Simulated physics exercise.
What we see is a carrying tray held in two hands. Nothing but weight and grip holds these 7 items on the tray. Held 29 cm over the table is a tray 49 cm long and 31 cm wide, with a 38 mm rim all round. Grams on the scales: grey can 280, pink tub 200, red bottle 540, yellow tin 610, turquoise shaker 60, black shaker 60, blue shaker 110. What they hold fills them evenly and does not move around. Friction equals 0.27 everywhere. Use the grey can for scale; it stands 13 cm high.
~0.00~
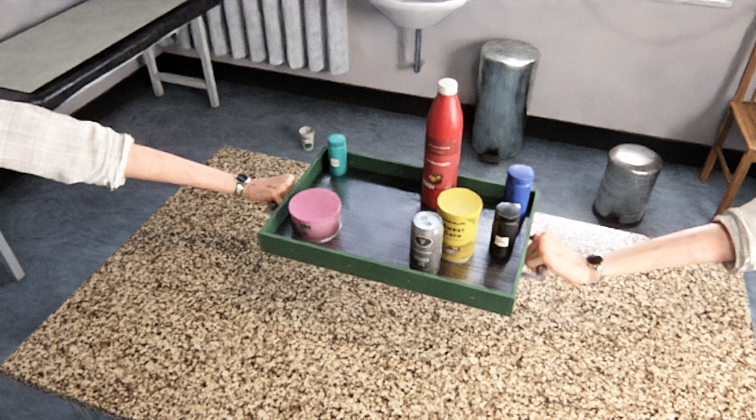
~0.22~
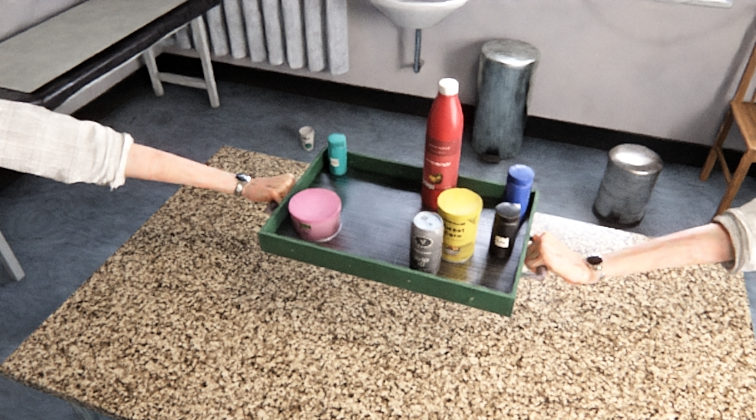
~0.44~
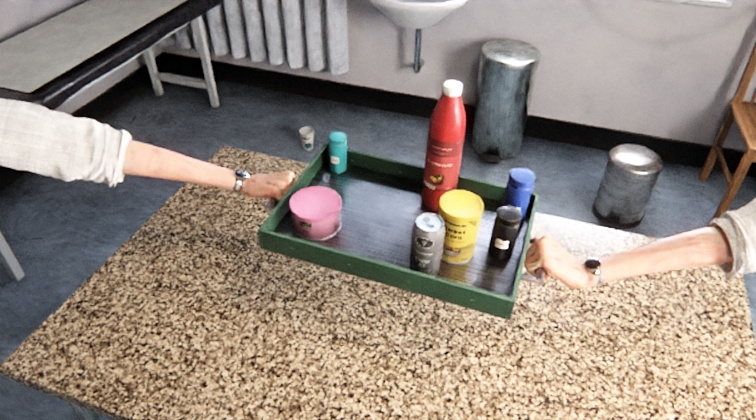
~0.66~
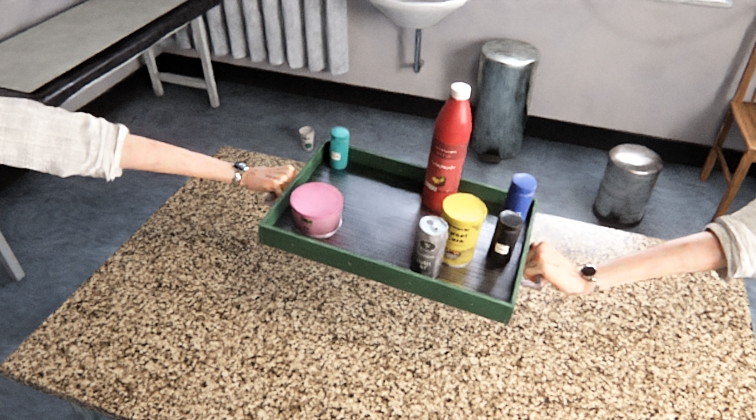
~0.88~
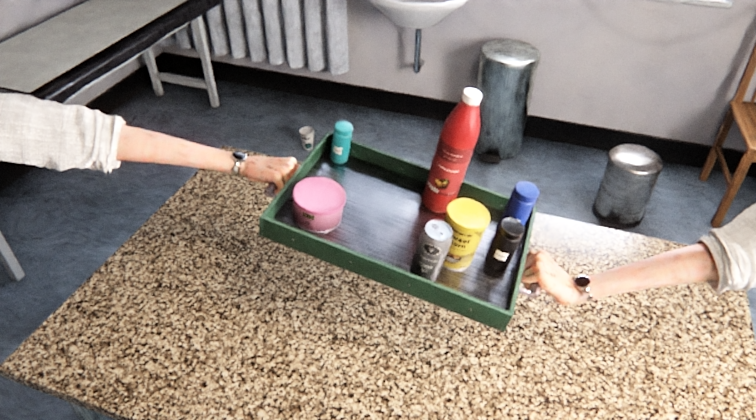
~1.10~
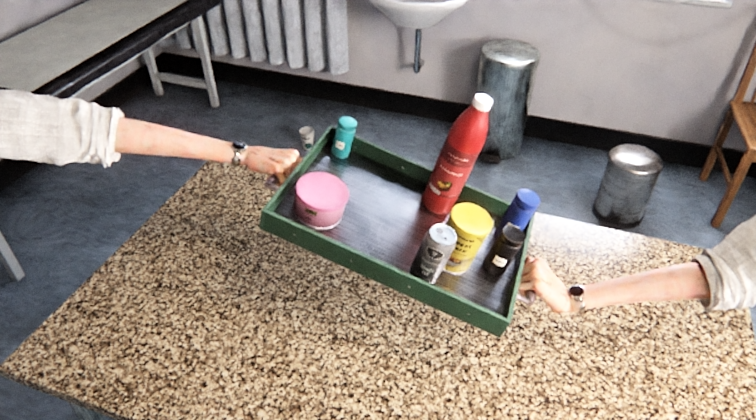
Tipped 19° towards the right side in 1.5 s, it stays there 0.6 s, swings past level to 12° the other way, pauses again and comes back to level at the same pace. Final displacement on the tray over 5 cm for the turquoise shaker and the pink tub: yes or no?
Final: Turquoise shaker yes; pink tub yes.
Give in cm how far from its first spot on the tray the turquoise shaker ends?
Net distance near 36 cm.
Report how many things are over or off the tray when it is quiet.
My answer is 2.
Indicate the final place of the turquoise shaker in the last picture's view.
Roughly (488, 195).
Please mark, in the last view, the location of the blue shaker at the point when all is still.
About (418, 181).
After 2.00 s, tray tilted 19°, right edge down; turquoise shaker slid 20 cm near (427, 173); pink tub slid 20 cm near (410, 241); red bottle tipped 8° from how it sat.
After 2.90 s, tray tilted 5°, right edge down; red bottle now off the tray; turquoise shaker slid 38 cm near (501, 204); pink tub slid 28 cm near (449, 253).
At rest (6.2 s), off the tray, red bottle; tipped over on the tray, blue shaker; not toppled but over 5 cm from the start, grey can, pink tub, yellow tin and turquoise shaker; the last one in place, give or take 5 cm. In the last view, turquoise shaker near (488, 195), pink tub near (448, 249).
